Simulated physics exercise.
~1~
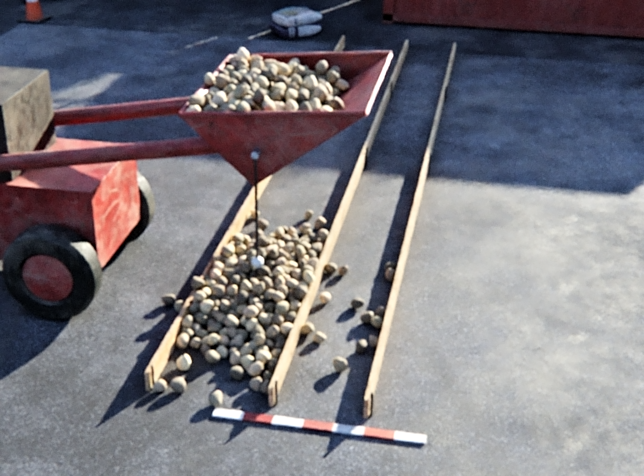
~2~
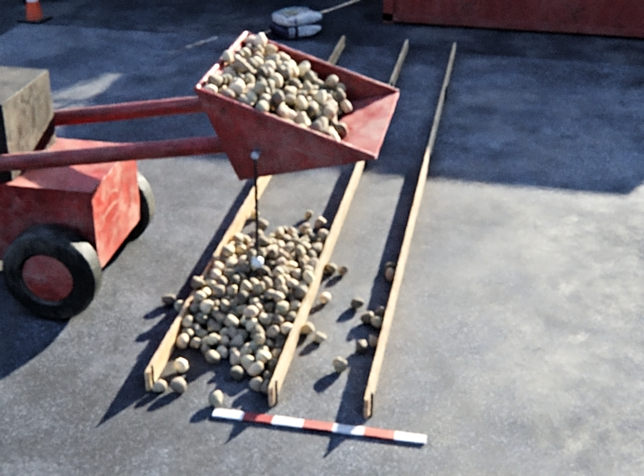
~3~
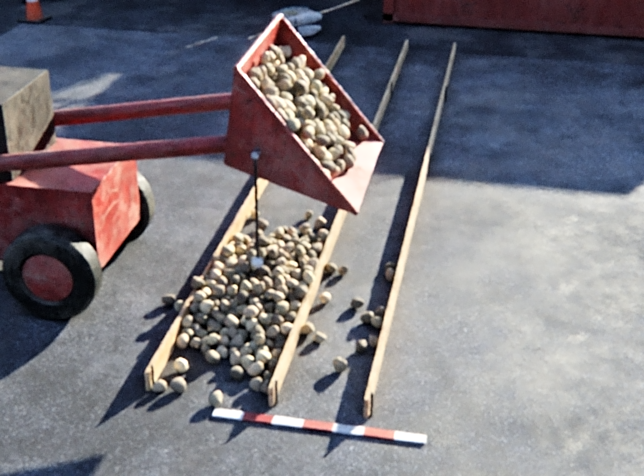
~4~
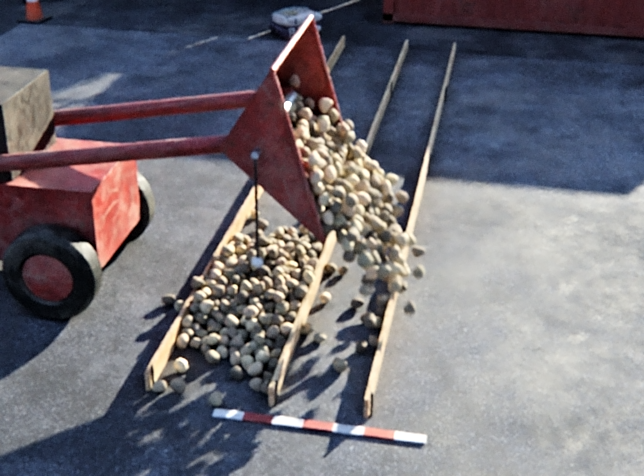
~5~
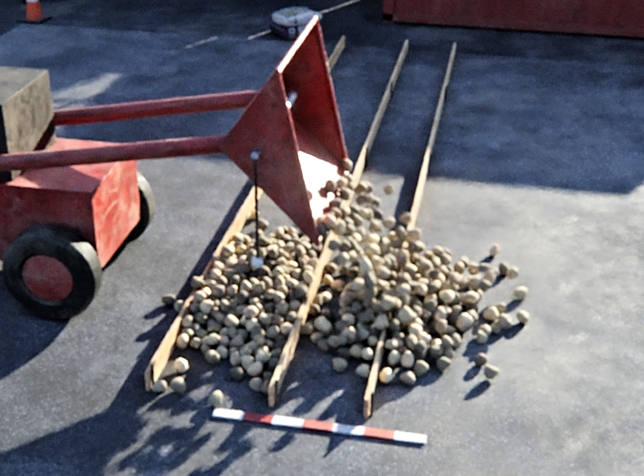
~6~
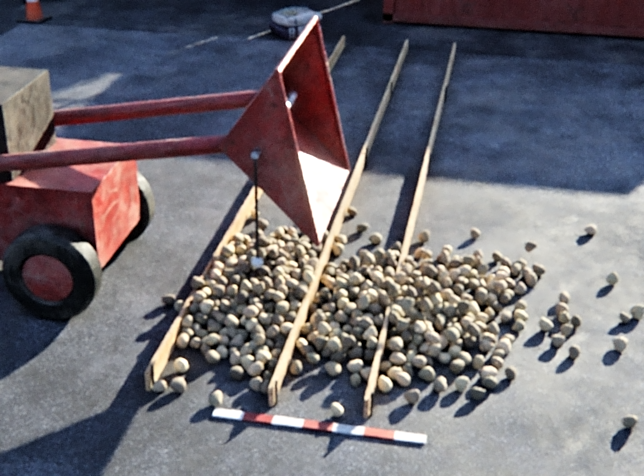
A red loader bucket tips and spills its cobbles over the planks, scattering some beyond.
